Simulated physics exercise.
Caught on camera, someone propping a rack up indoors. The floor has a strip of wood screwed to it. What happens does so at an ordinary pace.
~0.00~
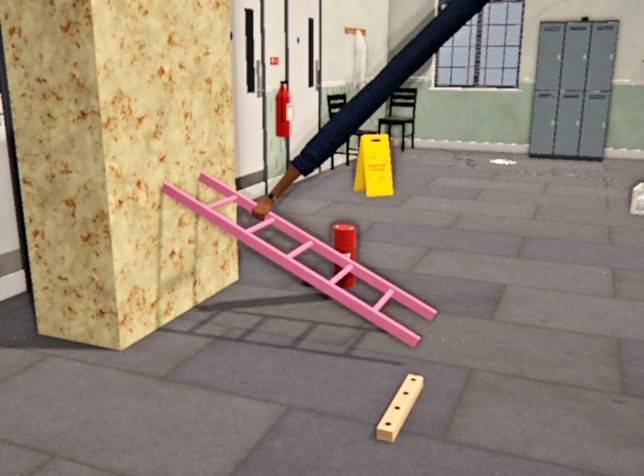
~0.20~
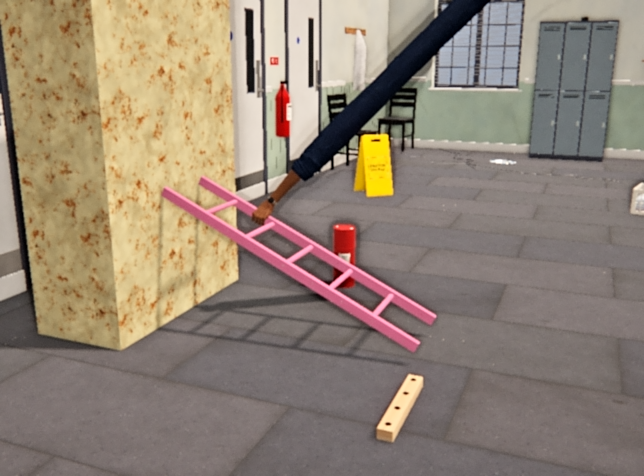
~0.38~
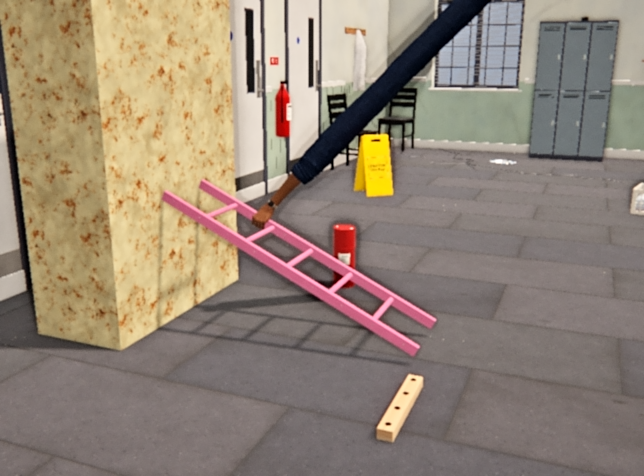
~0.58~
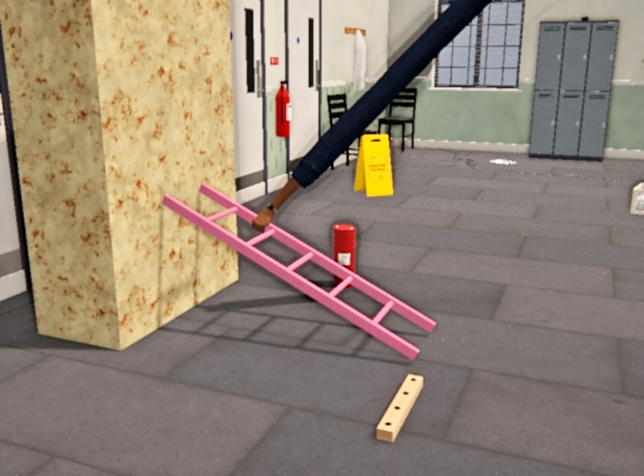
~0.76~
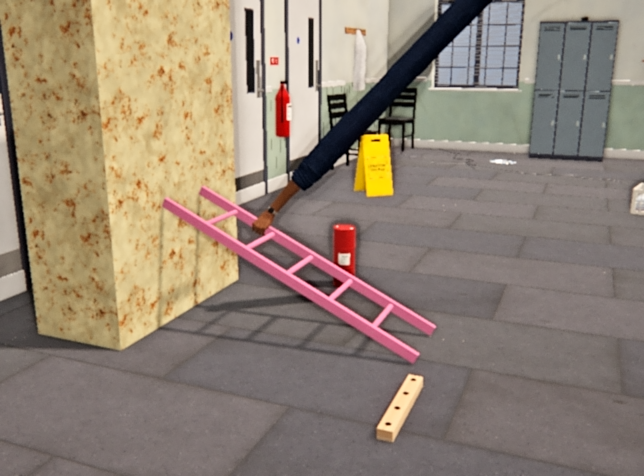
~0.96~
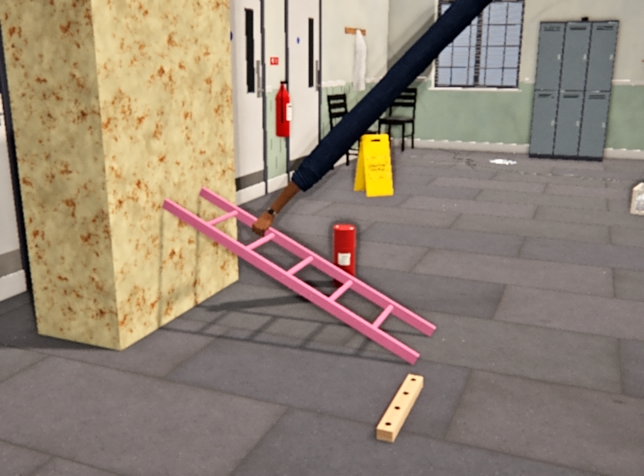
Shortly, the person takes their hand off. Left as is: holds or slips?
It loses its footing.
After 1.20 s, pink rack tipped 9° from how it was near (305, 288).
At rest (2.2 s), the pink rack slips down, near (311, 326); the bystanders in place.
